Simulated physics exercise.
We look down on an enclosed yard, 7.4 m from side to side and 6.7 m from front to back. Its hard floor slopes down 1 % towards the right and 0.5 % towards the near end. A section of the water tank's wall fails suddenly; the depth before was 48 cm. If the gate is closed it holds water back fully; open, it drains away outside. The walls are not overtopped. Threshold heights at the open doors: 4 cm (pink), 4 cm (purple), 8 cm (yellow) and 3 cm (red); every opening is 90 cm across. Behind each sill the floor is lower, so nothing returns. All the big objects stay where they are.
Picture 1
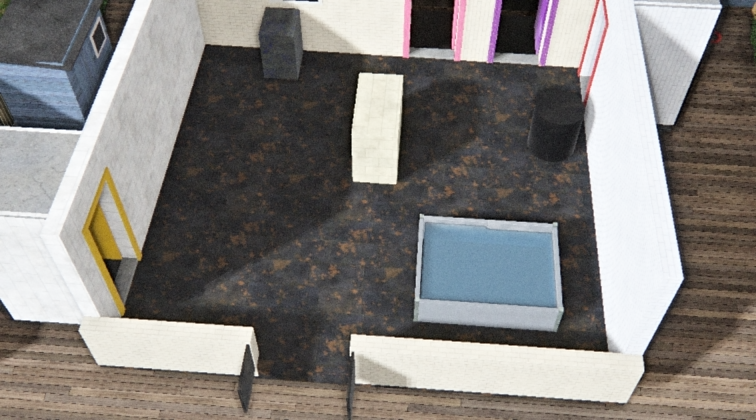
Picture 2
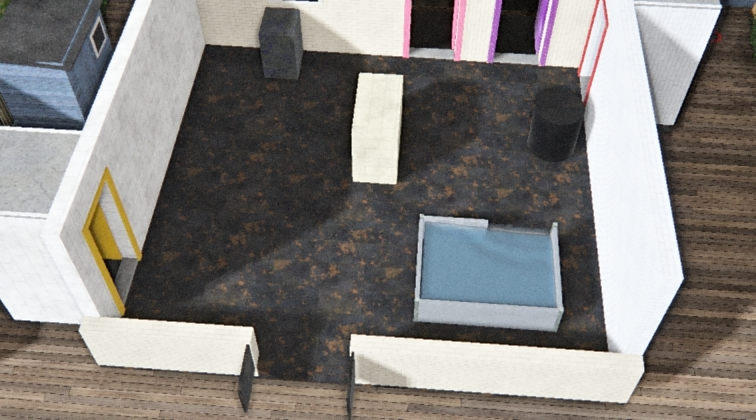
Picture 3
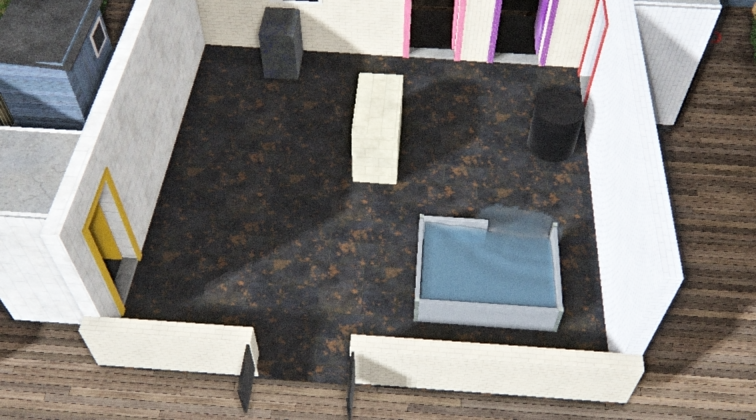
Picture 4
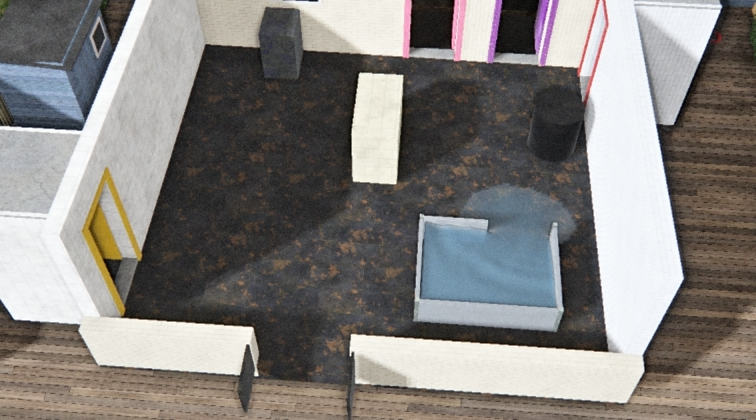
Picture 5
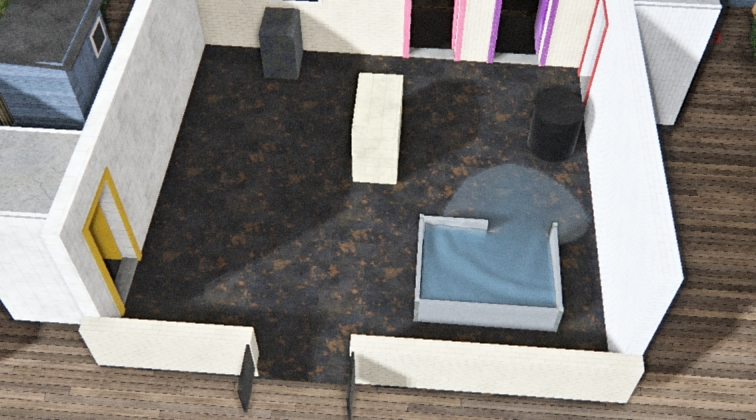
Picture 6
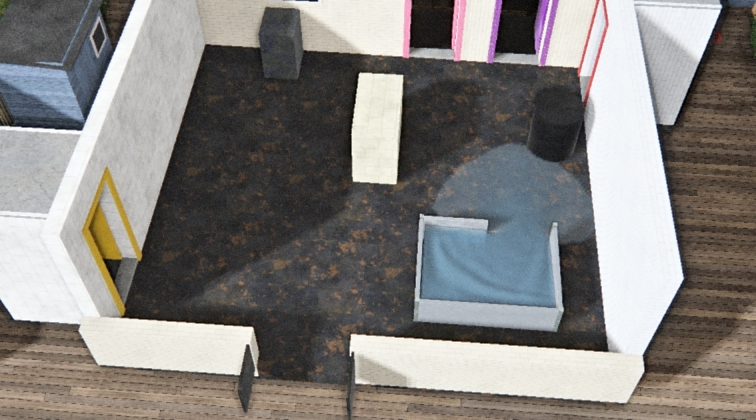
Walled yard with dark floor, a gap opening in the water tank's far wall and water fanning out towards the black cylinder.
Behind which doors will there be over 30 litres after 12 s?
Door by door: At the pink door it passes the limit; at the purple door it passes the limit; at the yellow door it does not reach the limit; at the red door it goes over the limit.
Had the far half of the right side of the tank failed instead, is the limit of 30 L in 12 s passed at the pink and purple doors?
Against that limit: Pink under, purple below.
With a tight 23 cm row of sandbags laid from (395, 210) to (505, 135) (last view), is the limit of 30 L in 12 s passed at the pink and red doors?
Against that limit: Pink under, red above.
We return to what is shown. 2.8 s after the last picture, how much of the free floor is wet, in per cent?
Near 30 per cent is wet.
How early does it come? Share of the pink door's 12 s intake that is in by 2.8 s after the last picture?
About 30 per cent.
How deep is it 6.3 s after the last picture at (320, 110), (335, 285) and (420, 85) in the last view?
Roughly 3, 0 and 6 cm, in turn.
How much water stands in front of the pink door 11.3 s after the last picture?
Some 3.5 cm.
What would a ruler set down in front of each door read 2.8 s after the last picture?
Depths in cm: Pink 11, purple 12, yellow 0, red 4.
Then, 0.7 s after the last picture water covers 15 % of the floor and is deepest (28 cm) near (589, 165); pink door not reached, purple door not reached, yellow door not reached, red door not reached.
Then, 1.5 s after the last picture water covers 25 % of the floor and is deepest (28 cm) near (589, 165); pink door not reached, purple door 7 cm at the sill, 8 L in, yellow door not reached, red door 4 cm at the sill, 0 L in.
Then, 2.8 s after the last picture water covers 30 % of the floor and is deepest (16 cm) near (561, 195); pink door 11 cm at the sill, 24 L in, purple door 12 cm at the sill, 45 L in, yellow door not reached, red door 4 cm at the sill, 1 L in.
Then, 6.3 s after the last picture water covers 50 % of the floor and is deepest (10 cm) near (585, 128); pink door 6 cm at the sill, 74 L in, purple door 6 cm at the sill, 84 L in, yellow door not reached, red door 7 cm at the sill, 28 L in.
Then, 11.3 s after the last picture water covers 70 % of the floor and is deepest (7 cm) near (586, 136); pink door 4 cm at the sill, 82 L in, purple door 4 cm at the sill, 93 L in, yellow door not reached, red door 5 cm at the sill, 60 L in.
